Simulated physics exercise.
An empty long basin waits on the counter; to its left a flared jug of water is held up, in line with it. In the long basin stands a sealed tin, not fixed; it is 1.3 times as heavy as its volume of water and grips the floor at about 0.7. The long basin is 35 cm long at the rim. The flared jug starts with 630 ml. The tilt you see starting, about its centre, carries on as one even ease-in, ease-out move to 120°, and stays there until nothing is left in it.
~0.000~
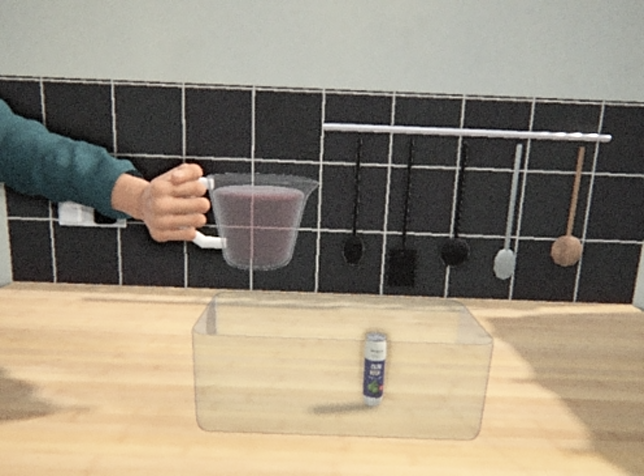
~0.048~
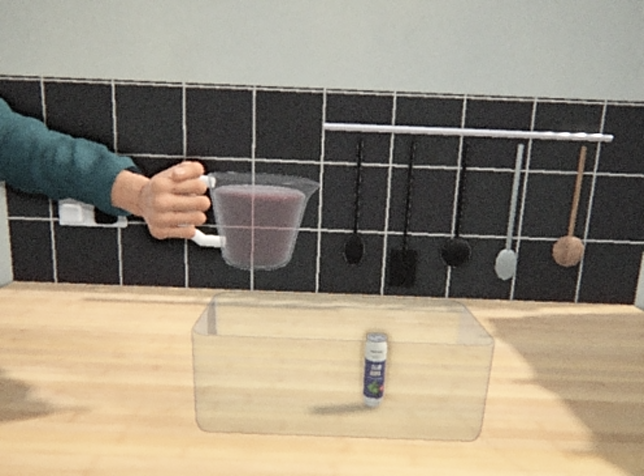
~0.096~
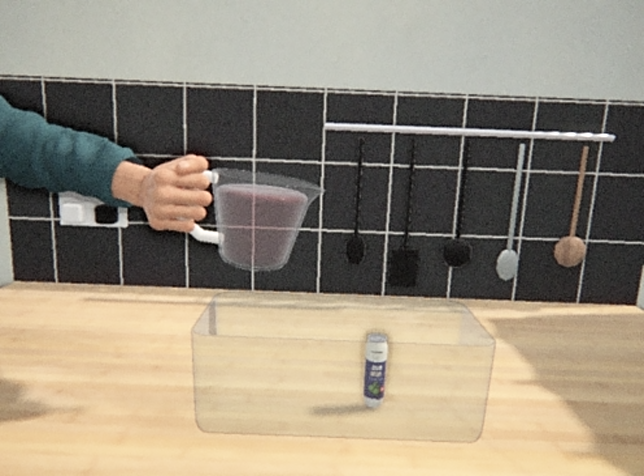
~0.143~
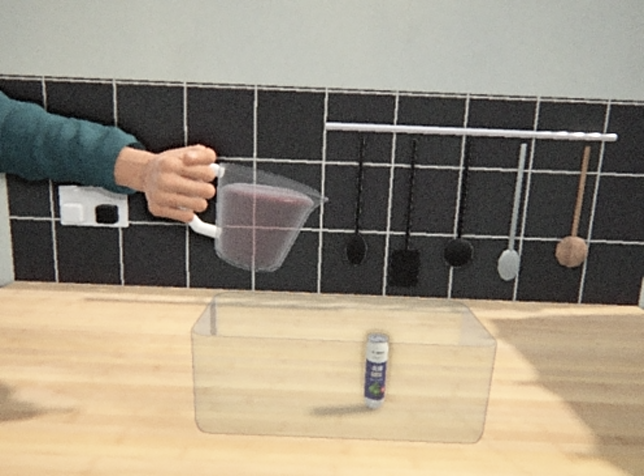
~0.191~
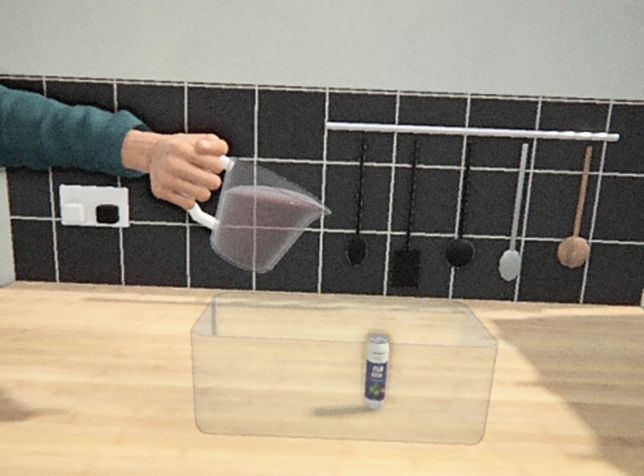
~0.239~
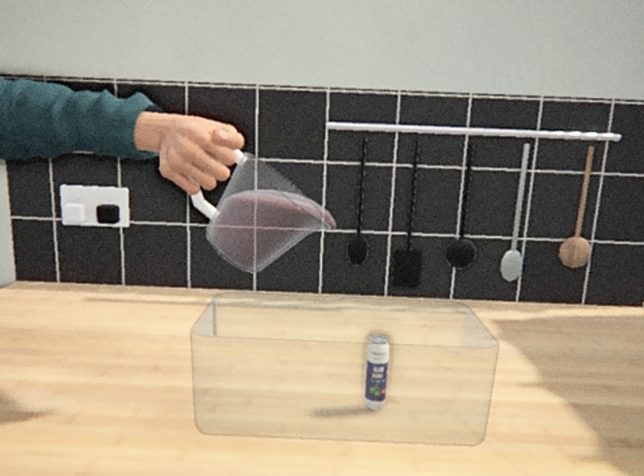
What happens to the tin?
The tin goes over.
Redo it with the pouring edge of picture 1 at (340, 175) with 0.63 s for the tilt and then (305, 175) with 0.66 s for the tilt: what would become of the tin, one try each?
First it topples; then it topples.
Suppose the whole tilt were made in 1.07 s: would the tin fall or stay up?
The tin topples.
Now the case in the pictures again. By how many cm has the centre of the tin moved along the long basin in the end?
About 7.5 cm.
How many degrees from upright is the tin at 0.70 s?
About 40°.
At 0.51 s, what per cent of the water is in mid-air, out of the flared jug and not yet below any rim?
Some 22 per cent.
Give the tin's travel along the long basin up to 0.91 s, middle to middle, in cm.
Some 8 cm.
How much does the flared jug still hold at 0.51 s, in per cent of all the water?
Near 26 in a hundred.
Then, 0.51 s in, the tilt is 109° and 26 per cent is still to pour; the tin stands where it began.
Then, 0.70 s in, the tilt is 120° and 0 per cent is still to pour; the tin leans 38°.
Then, 0.91 s in, the tilt is 120° and 0 per cent is still to pour; the tin lies on its side.
Then, 1.13 s in, the tilt is 120° and 0 per cent is still to pour; the tin lies on its side.
Finally, the tin lies on its side.
